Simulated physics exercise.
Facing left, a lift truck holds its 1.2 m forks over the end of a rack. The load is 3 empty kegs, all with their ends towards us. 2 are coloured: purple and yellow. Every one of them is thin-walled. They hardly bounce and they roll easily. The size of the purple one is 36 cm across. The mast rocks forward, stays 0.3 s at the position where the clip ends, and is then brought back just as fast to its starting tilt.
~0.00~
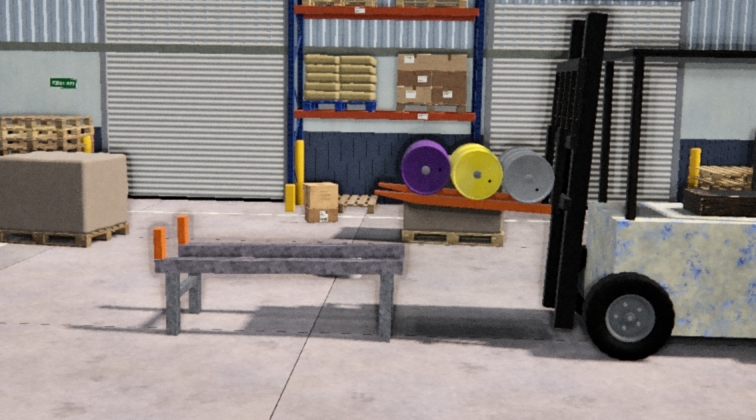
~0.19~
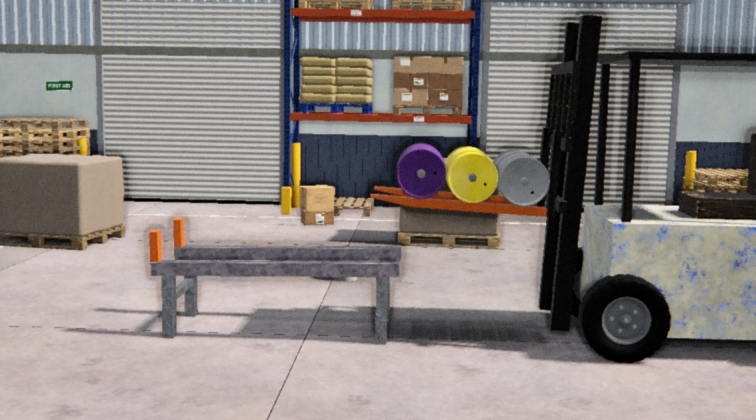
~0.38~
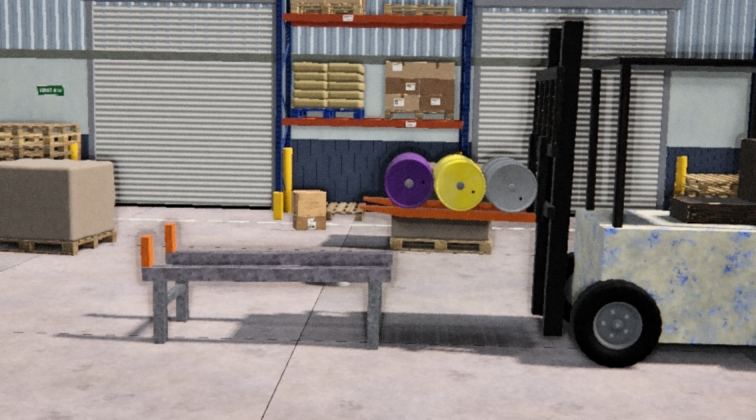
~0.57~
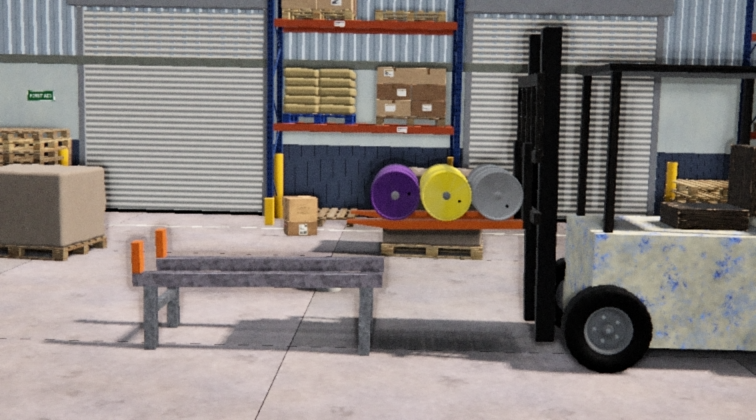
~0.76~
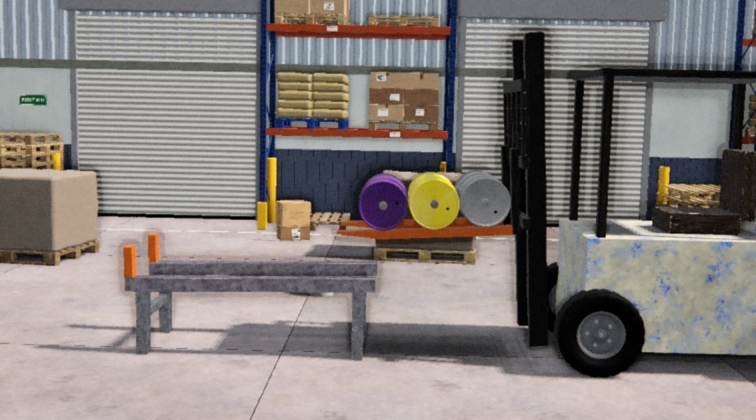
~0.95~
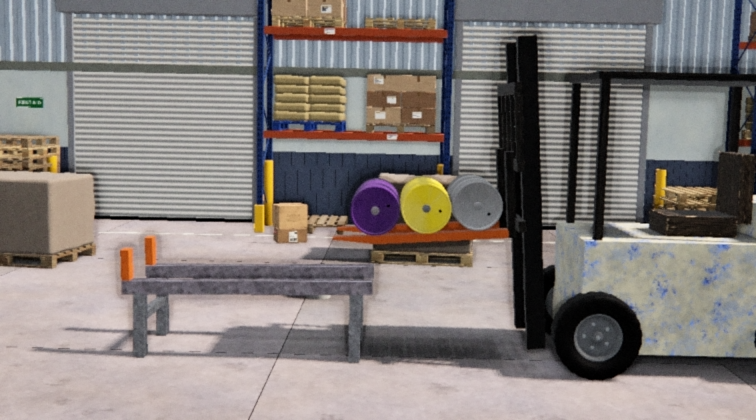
At first, a lift truck facing left holds purple, yellow and grey drums side by side on orange forks angled slightly tips up, near a low rack. Then the mast rocks gently forward and the forks level out and dip slightly, the drums staying in line as the view shifts.
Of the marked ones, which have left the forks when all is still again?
Purple keg: Yes; yellow: No.
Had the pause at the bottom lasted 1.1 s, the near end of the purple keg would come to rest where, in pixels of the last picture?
Around pixel (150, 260).
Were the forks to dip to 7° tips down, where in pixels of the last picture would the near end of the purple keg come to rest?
It would finish close to (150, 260) in the last picture.
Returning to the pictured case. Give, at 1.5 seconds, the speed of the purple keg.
0.4 m/s, roughly.
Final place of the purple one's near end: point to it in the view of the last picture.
(155, 256).
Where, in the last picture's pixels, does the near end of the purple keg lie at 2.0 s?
Near (335, 189).
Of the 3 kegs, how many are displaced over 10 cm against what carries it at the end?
1.
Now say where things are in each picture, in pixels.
The first frame shows purple (426, 171), yellow (477, 175); forks 3° tips up; tips at (379, 192); 3 of the 3 lie directly on the forks.
The second frame shows purple (421, 174), yellow (473, 178); forks 3° tips up.
The third frame shows purple (409, 184), yellow (461, 186); forks 1° tips up.
The fourth frame shows purple (395, 196), yellow (447, 196); forks 1° tips down; tips at (351, 221).
The fifth frame shows purple (383, 206), yellow (435, 204); forks 3° tips down.
The sixth frame shows purple (375, 211), yellow (427, 209); forks 4° tips down.
Then, 1.5 s in, purple is on the forks, 15 cm from the tips, rolling left; yellow is on the forks, 50 cm from the tips, rolling left; 0 off the forks so far.
Then, 2.0 s in, purple is on the rack, 155 cm from the rack's far end, rolling left; yellow is on the forks, 30 cm from the tips, rolling left; 1 off the forks so far.
In the end (4.8 s), purple is on the rack, 25 cm from the rack's far end; yellow is on the forks, 70 cm from the tips; 1 off the forks so far.
